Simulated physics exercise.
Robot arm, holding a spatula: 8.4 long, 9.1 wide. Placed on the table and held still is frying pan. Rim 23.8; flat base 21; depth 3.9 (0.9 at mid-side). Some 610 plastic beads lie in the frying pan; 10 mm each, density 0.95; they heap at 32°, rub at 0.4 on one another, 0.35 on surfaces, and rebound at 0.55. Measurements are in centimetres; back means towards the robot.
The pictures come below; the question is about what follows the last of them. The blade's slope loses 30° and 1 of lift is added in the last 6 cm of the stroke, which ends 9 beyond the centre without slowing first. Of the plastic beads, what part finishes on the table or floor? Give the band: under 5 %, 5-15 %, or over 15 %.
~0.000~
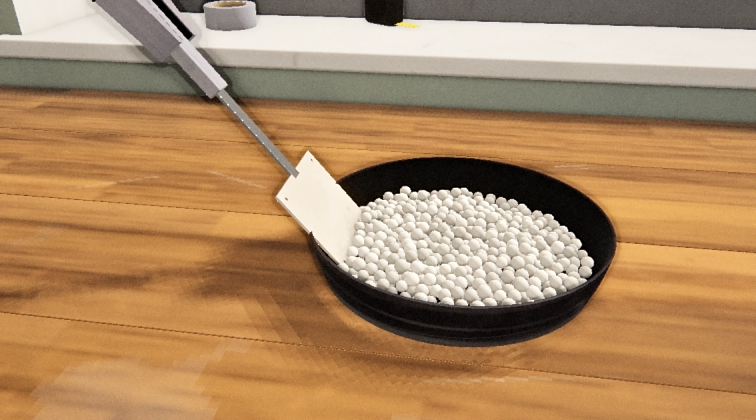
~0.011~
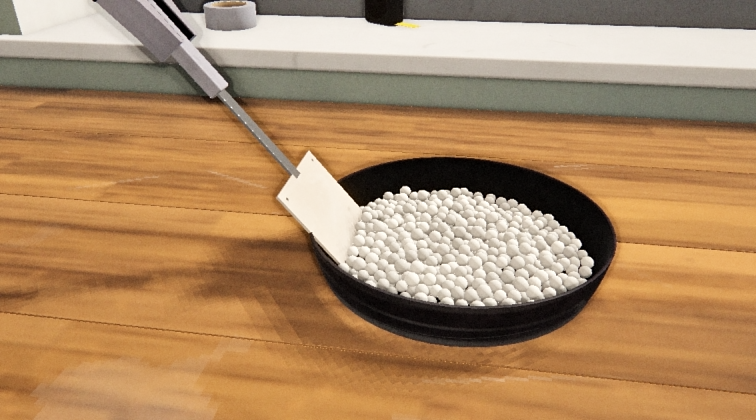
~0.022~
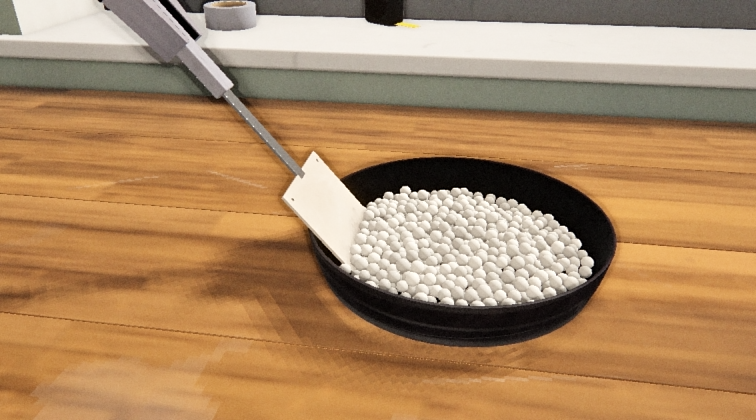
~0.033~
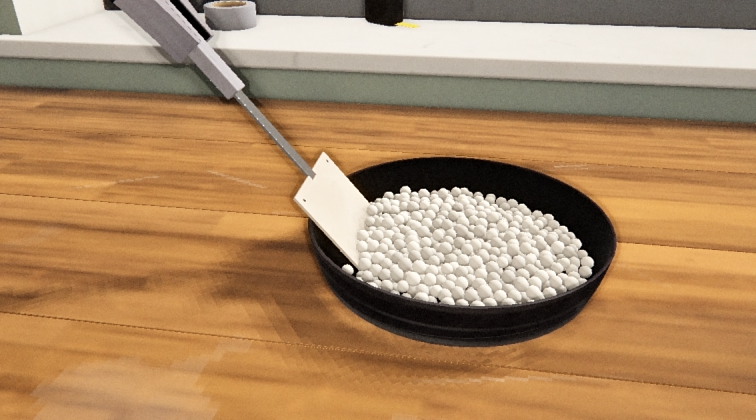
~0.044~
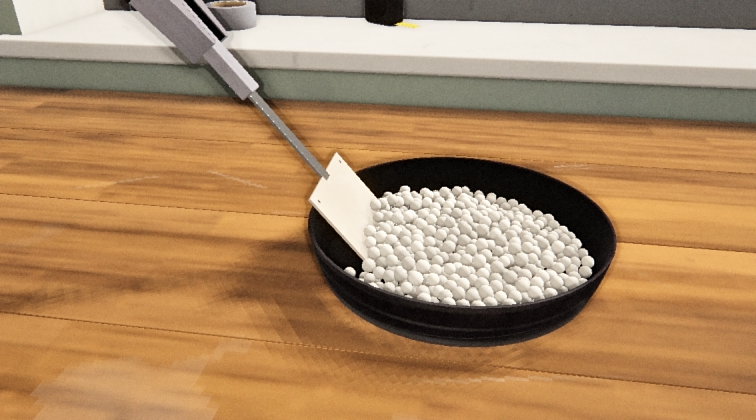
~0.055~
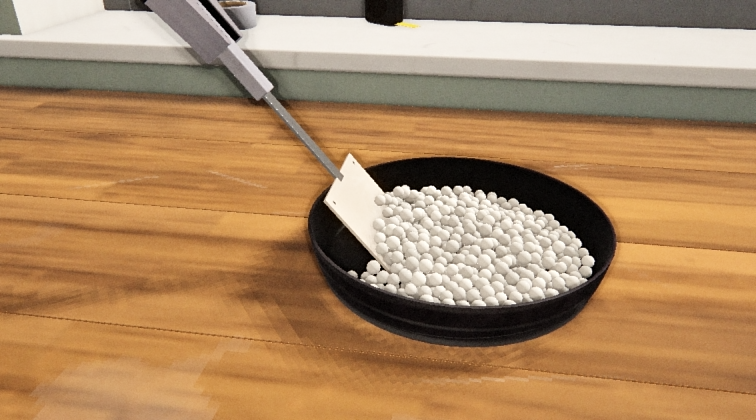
Band: 5-15 %.
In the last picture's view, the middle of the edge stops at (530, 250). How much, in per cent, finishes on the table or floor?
Roughly 5 per cent, I'd say.
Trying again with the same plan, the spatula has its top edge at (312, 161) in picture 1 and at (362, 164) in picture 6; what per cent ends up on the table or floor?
Close to 20 in a hundred.
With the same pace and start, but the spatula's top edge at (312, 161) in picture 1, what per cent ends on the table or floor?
15 percent or thereabouts.
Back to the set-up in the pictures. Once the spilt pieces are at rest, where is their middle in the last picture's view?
I'd place it close to (690, 254).
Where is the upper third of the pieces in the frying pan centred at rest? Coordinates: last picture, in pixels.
Pixel position: Approx. (561, 231).
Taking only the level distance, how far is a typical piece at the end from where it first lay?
About 4 cm.
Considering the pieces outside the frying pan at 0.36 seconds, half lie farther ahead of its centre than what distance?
Some 16 centimetres ahead.
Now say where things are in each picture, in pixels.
The first picture shows the spatula top edge at (293, 172), sloping 50°; upper third of the load around (450, 241), from x 340 to 585, top at y 190; 613 in the frying pan.
The second picture shows the spatula top edge at (294, 172), sloping 50°; upper third of the load around (449, 241), from x 340 to 585, top at y 190.
The third picture shows the spatula top edge at (299, 173), sloping 50°; upper third of the load around (446, 241), from x 340 to 585, top at y 190.
The fourth picture shows the spatula top edge at (310, 174), sloping 50°; upper third of the load around (441, 238), from x 340 to 585, top at y 190.
The fifth picture shows the spatula top edge at (323, 174), sloping 50°; upper third of the load around (440, 236), from x 340 to 590, top at y 190.
The sixth picture shows the spatula top edge at (338, 175), sloping 50°; upper third of the load around (440, 233), from x 340 to 590, top at y 190; 613 in the frying pan.
After 0.10 s, sloping 50°, highest piece 6 above the table; 613 in the frying pan.
After 0.14 s, sloping 42°, highest piece 7 above the table; 613 in the frying pan.
After 0.36 s, sloping 20°, highest piece 8 above the table; 548 in the frying pan, 59 on the table or floor, 6 on the blade or in flight.
After 1.41 s, sloping 20°, highest piece 5 above the table; 548 in the frying pan, 65 on the table or floor.
In the end, 548 in the frying pan, 65 on the table or floor. That is 11 % on the table or floor.
